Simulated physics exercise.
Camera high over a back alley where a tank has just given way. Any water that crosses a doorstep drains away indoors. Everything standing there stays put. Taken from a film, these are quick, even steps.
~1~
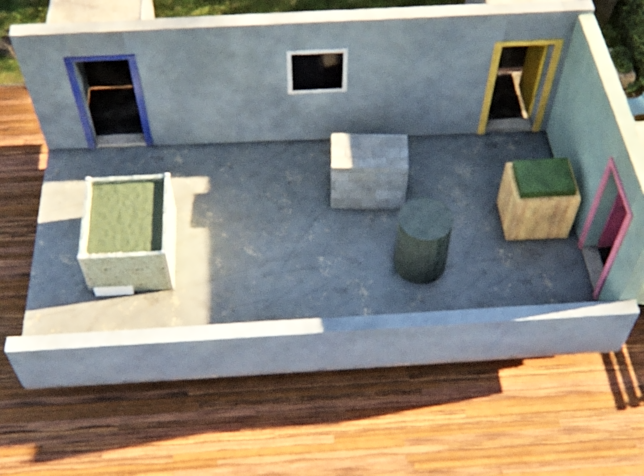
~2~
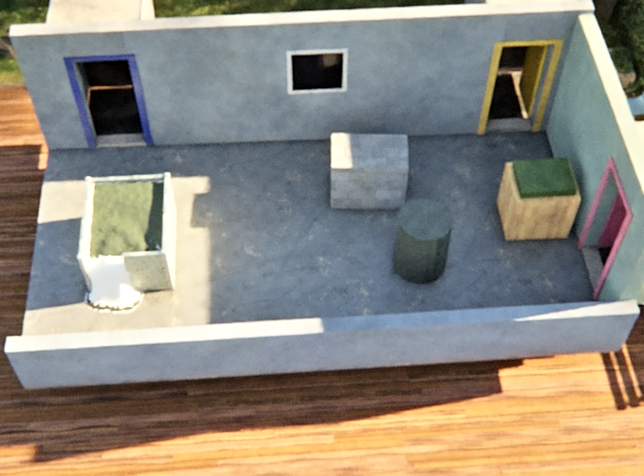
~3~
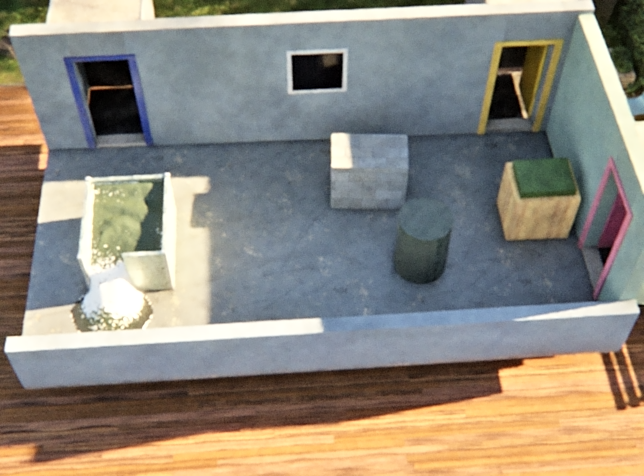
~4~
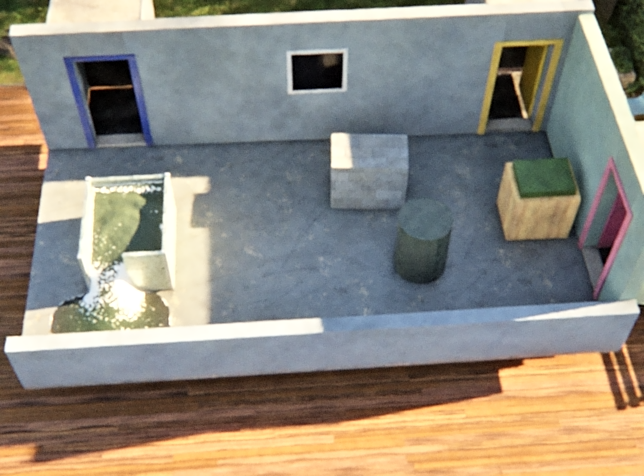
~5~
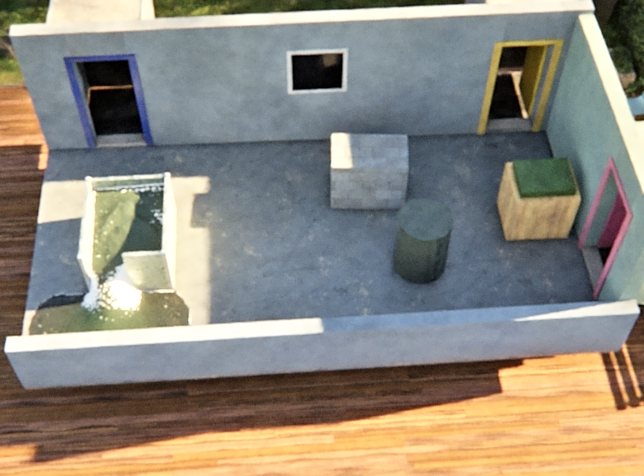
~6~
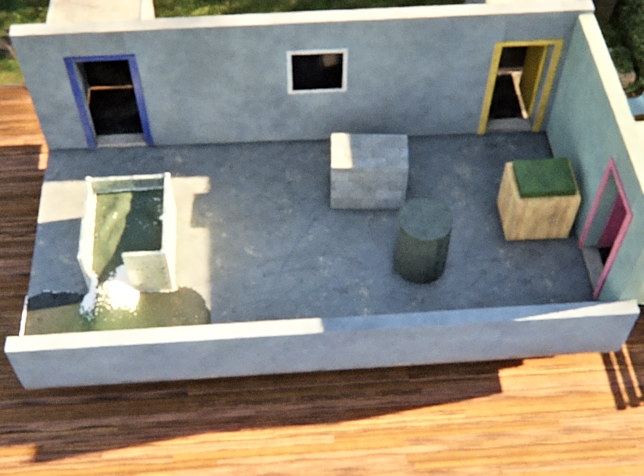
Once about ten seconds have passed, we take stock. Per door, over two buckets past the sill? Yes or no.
Yellow door no, blue door no, pink door no.
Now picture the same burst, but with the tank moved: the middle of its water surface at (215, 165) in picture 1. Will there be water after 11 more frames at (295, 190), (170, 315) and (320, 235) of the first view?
Going through the three places: Out of reach, in the spill, out of reach.
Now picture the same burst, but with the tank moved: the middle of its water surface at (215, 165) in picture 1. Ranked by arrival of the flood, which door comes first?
The door you want is the pink one.
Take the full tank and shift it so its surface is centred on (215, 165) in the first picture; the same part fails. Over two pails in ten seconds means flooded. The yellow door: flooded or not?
Yellow door falls short.
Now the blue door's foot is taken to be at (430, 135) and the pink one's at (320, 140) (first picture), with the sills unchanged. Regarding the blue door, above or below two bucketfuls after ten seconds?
As I see it, the blue door stays within limit.
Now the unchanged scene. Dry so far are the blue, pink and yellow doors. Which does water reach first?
The pink one.
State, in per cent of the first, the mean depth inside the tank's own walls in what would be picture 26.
30 % or so.
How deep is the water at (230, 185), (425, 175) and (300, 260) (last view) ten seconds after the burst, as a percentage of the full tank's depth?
First spot roughly 0 %, second 2 %, third 2 %.
A moment on, water covers 15 % of the floor; the yellow door not reached, the blue door not reached, the pink door not reached.
Next, water covers 25 % of the floor; the yellow door not reached, the blue door not reached, the pink door not reached.
Then, water covers 45 % of the floor; the yellow door not reached, the blue door not reached, the pink door wet at the sill, nothing in.
Later, water covers 50 % of the floor; the yellow door wet at the sill, nothing in, the blue door not reached, the pink door under two buckets in.
In the end, water covers 55 % of the floor; the yellow door wet at the sill, nothing in, the blue door not reached, the pink door under two buckets in.
